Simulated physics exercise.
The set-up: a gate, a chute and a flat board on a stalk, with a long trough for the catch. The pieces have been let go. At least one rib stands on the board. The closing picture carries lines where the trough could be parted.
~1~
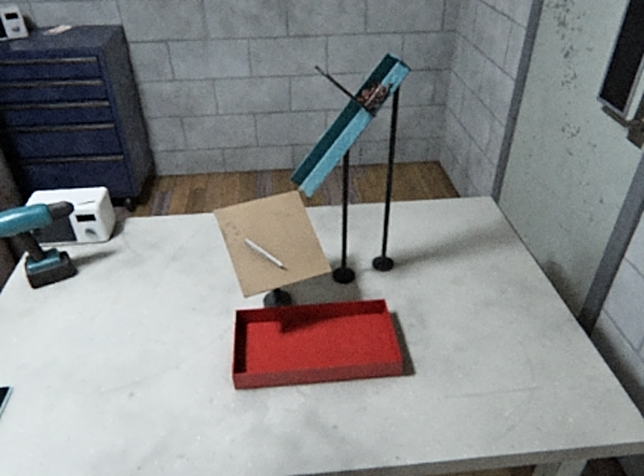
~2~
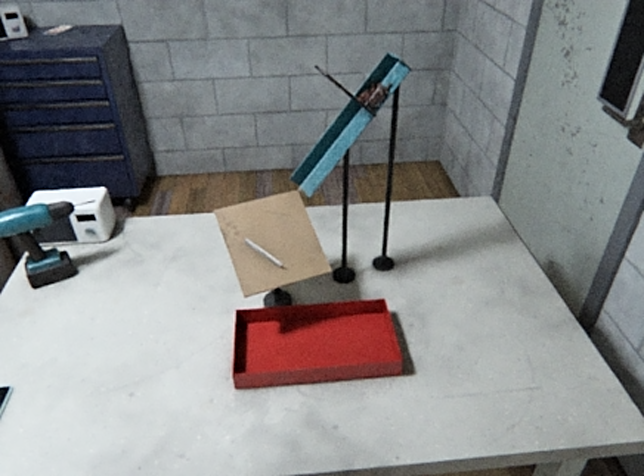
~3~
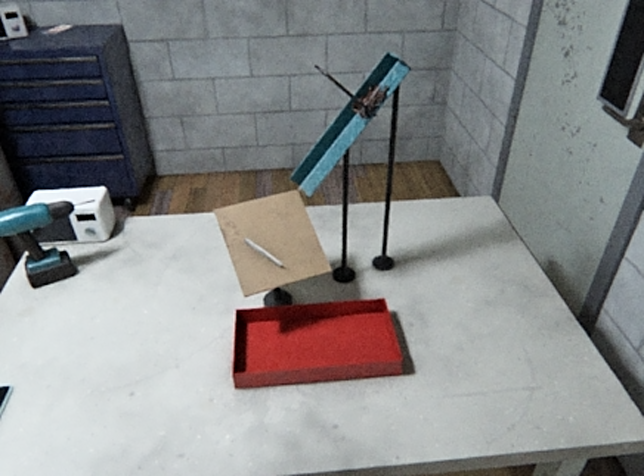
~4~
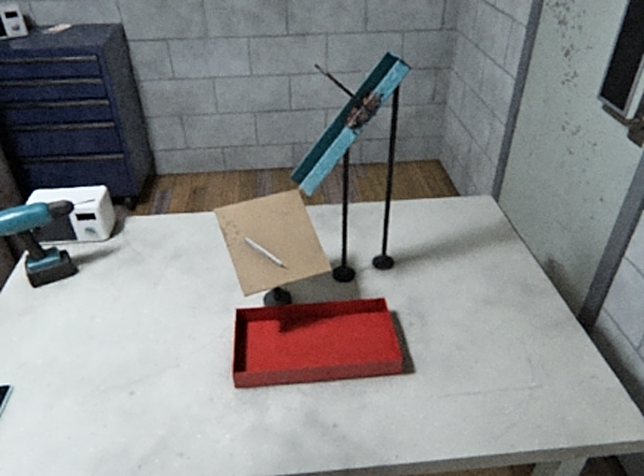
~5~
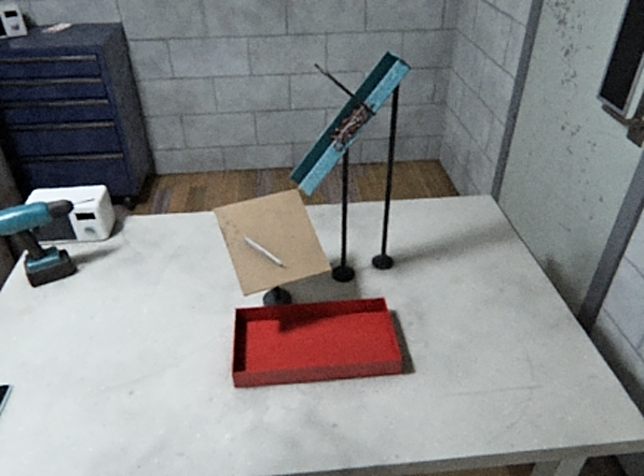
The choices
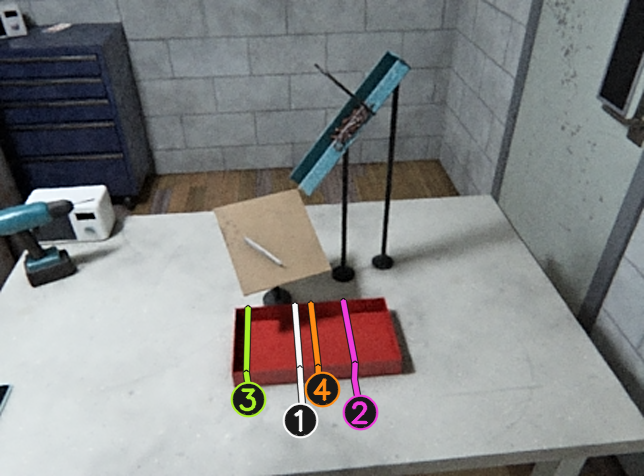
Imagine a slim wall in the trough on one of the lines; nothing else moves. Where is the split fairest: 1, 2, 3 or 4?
Use line 4.
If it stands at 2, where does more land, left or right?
The left side.
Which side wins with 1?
The right side.
On the marked copy, line 1 crosses the front rim at (299, 367); line 2 crosses the front rim at (354, 363); line 3 crosses the front rim at (246, 372); line 4 crosses the front rim at (318, 366).
Choosing 1, of what is caught, about a tenth on the left of the divider, almost all on the right.
Choosing 2, of what is caught, every piece on the left of the divider, not one piece on the right.
Choosing 3, of what is caught, not one piece on the left of the divider, every piece on the right.
Choosing 4, of what is caught, roughly half on the left of the divider, roughly half on the right.
